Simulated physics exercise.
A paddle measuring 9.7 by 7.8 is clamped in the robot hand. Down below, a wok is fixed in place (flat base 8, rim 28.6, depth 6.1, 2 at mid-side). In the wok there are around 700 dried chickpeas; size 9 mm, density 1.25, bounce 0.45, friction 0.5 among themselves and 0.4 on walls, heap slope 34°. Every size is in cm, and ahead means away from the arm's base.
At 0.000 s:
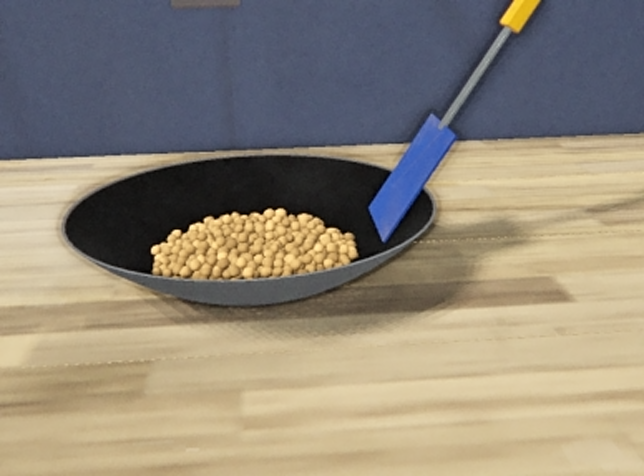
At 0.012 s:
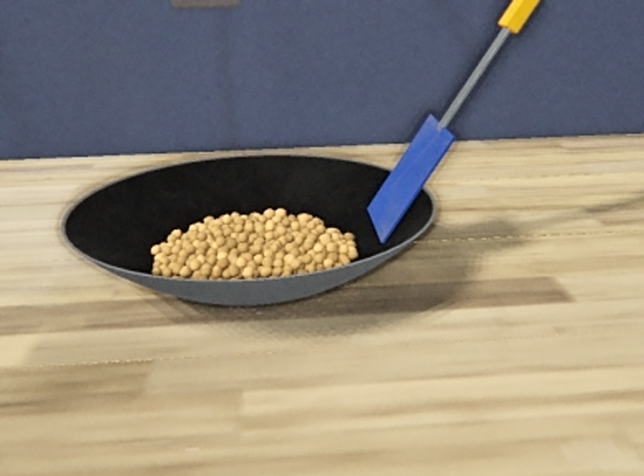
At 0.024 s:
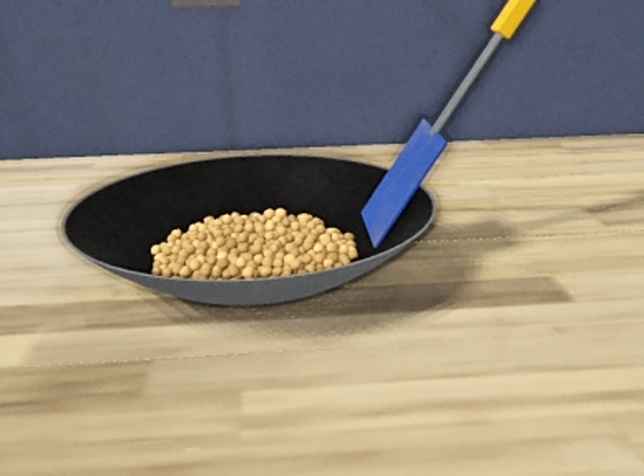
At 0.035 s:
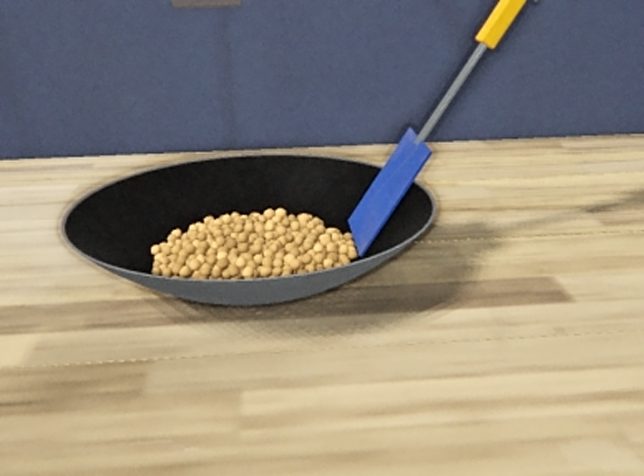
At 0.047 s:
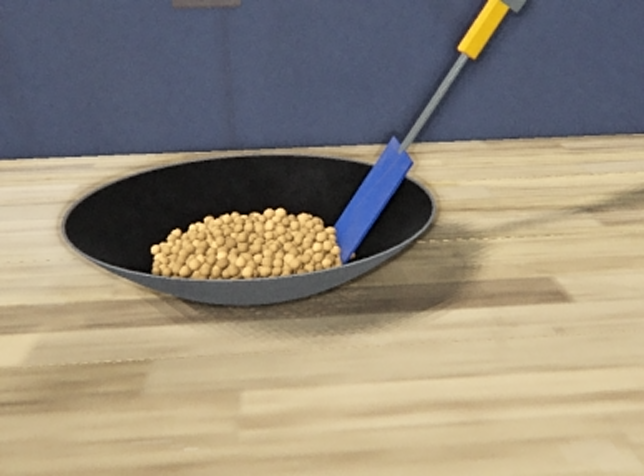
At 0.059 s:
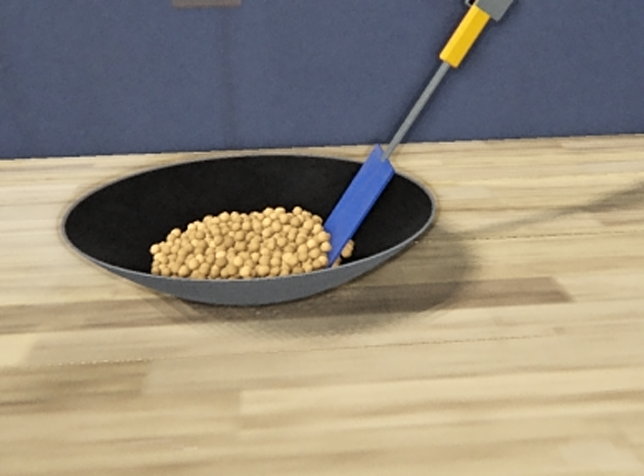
On a wooden tabletop, a blue paddle moving left and slightly down inside a black wok, pressing into a heap of chickpeas.
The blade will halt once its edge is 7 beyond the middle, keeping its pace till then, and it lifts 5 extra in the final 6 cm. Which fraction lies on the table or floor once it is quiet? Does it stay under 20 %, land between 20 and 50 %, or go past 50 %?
It lands between 20 and 50 %.
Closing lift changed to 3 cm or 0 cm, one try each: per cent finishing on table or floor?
Try one gives about 30 in a hundred, try two about 25 in a hundred.
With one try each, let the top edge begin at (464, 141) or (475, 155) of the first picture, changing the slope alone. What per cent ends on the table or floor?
Some 20 per cent, then some 25 per cent.
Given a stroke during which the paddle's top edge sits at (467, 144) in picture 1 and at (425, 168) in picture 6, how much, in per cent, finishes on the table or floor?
Some 10 percent ends up on the table or floor.
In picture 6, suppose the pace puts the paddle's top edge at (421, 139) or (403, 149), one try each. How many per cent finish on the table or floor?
About 0 and 10 percent.
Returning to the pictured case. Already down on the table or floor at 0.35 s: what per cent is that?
Share at that moment: Roughly 10 %.
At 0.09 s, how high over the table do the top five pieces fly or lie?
I'd say close to 7 cm on average.
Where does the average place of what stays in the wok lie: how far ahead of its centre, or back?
Ahead, by around 4.0 cm.
After 0.09 s, sloping 57°, highest piece 8 above the table; 704 in the wok.
After 0.13 s, sloping 57°, highest piece 10 above the table; 704 in the wok.
After 0.35 s, sloping 57°, highest piece 13 above the table; 523 in the wok, 74 on the table or floor, 107 on the blade or in flight.
After 1.40 s, sloping 57°, highest piece 7 above the table; 522 in the wok, 182 on the table or floor.
At rest, 522 in the wok, 182 on the table or floor. That is 26 % on the table or floor.
